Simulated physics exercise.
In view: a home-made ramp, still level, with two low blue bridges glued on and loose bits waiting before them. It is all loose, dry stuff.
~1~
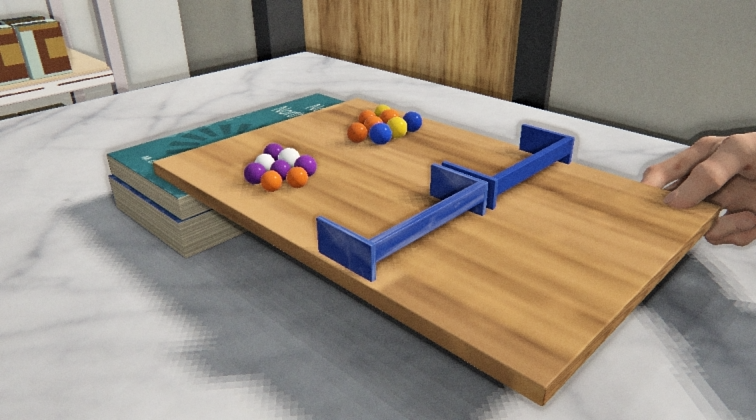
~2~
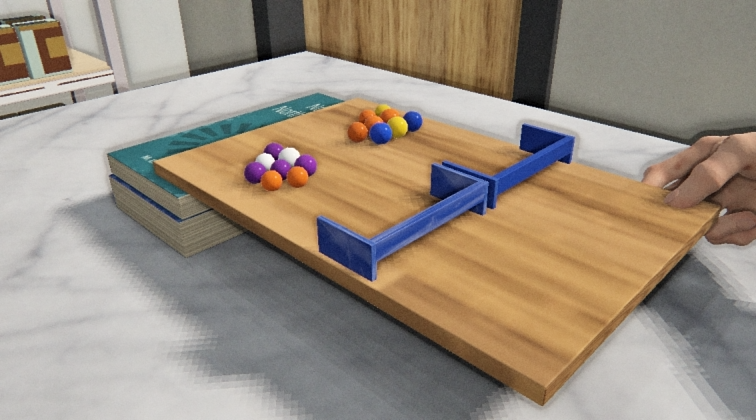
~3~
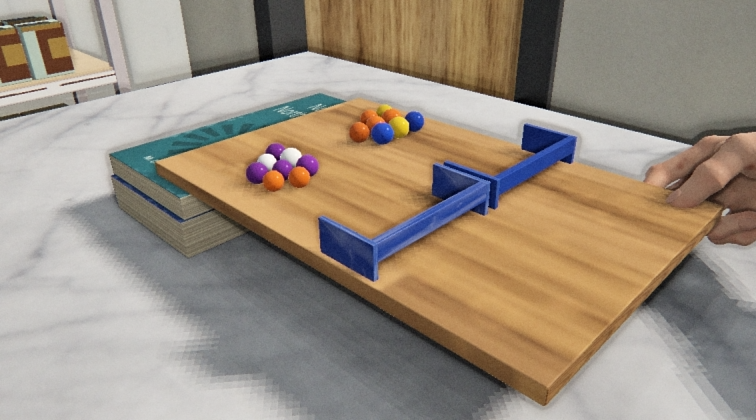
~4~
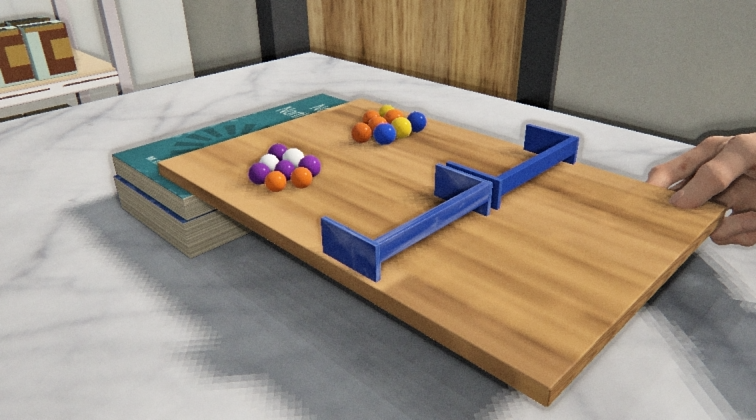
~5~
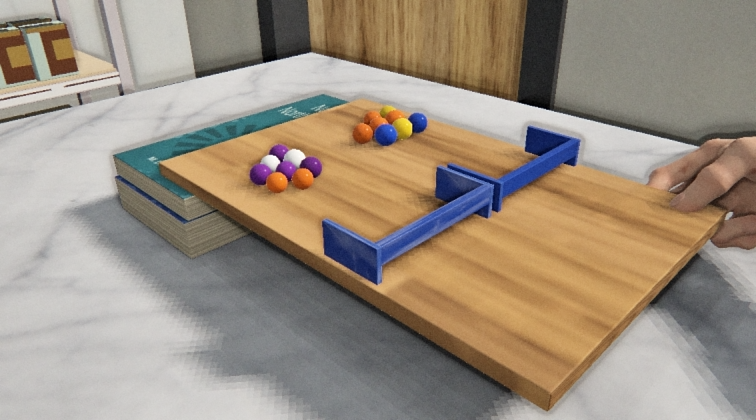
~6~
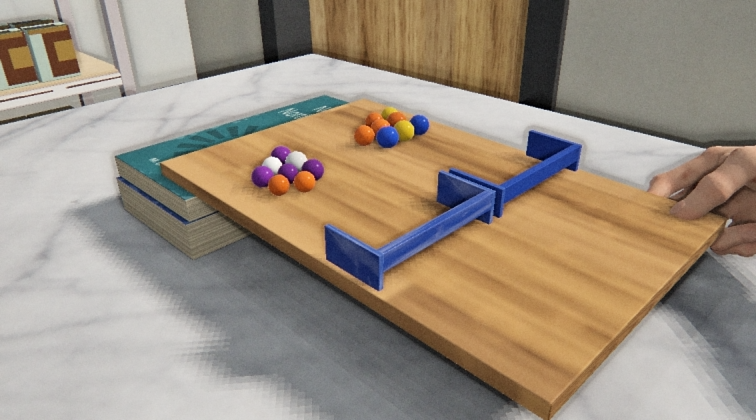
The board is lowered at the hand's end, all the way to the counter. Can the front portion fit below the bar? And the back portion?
The front portion cannot fit through; the back portion cannot fit through.
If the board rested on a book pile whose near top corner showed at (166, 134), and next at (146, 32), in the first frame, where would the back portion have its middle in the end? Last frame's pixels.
First near (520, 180), then near (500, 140).
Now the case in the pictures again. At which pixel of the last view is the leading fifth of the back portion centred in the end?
At about (519, 209).
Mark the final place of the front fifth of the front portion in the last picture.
Around (401, 289).
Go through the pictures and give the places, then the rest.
Held end of the board near (536, 376), level; book pile near (264, 144), low, a small part of the board's length; front portion near (281, 170), a few gumballs; back portion near (374, 126), a few glass marbles; front gate near (431, 219), its slot lower than a piece; back gate near (534, 164), its slot lower than a piece, in the first frame.
Held end of the board near (536, 376), level; back portion near (374, 126), in the second frame.
Held end of the board near (538, 376), level; front portion near (283, 170), in the third frame.
Held end of the board near (541, 377), level; back portion near (378, 127), in the fourth frame.
Held end of the board near (541, 381), level; front portion near (286, 172), in the fifth frame.
Held end of the board near (542, 391), down by 1°; book pile near (271, 146); front portion near (288, 174), not moving; back portion near (381, 129), not moving; front gate near (439, 228); back gate near (541, 172), in the sixth frame.
Then, 0.21 s on from there, board sloping at 5°; front portion where it was; back portion where it was.
Then, 0.48 s on from there, board sloping at 9°; front portion on its way down; back portion on its way down.
Then, 0.78 s on from there, board resting at 10°; front portion has reached its gate; back portion has reached its gate.
In the end, board resting at 10°; front portion gathered behind its gate; back portion gathered behind its gate.
